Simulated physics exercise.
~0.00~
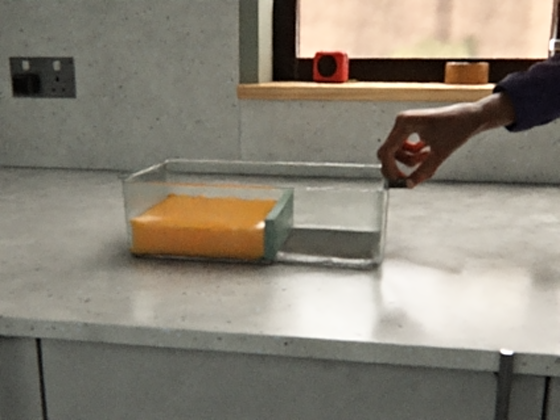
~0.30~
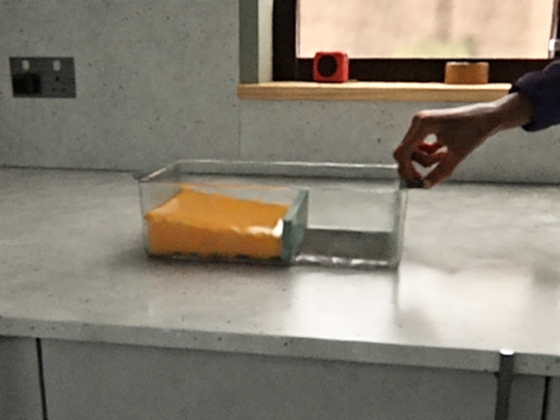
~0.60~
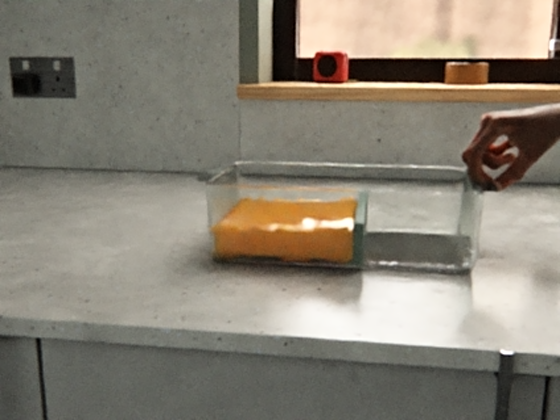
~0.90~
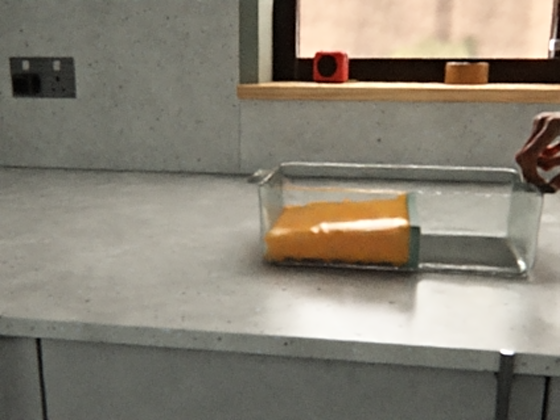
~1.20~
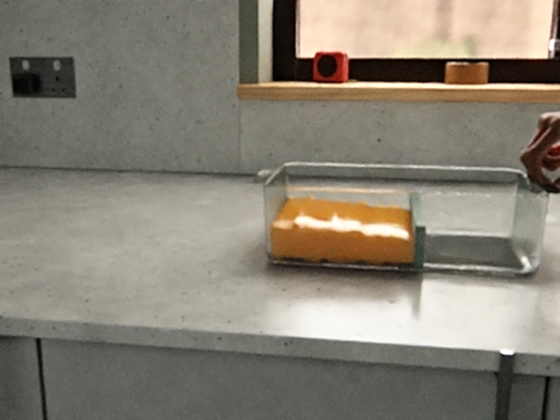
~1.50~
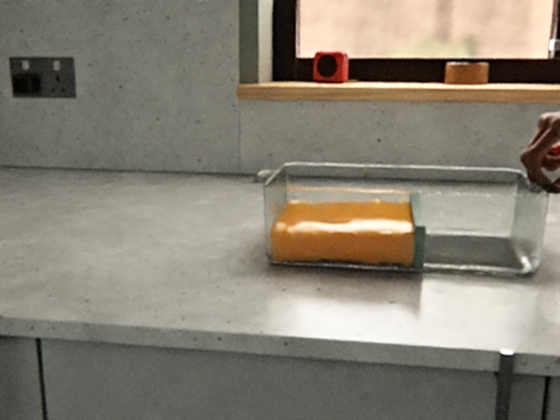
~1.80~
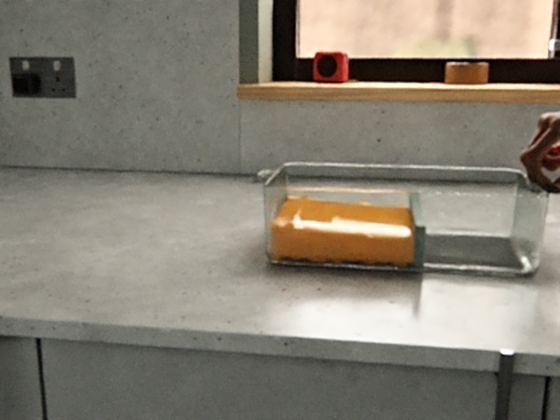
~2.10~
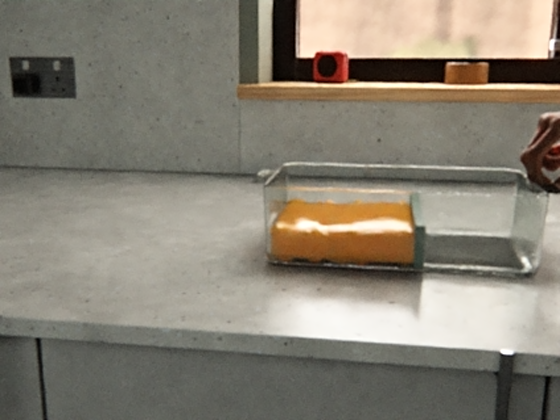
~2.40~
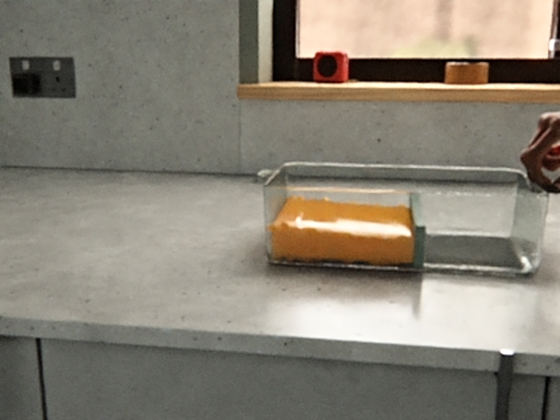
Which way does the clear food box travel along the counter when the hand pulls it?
The food box slides to the right along the counter, and then it stops.
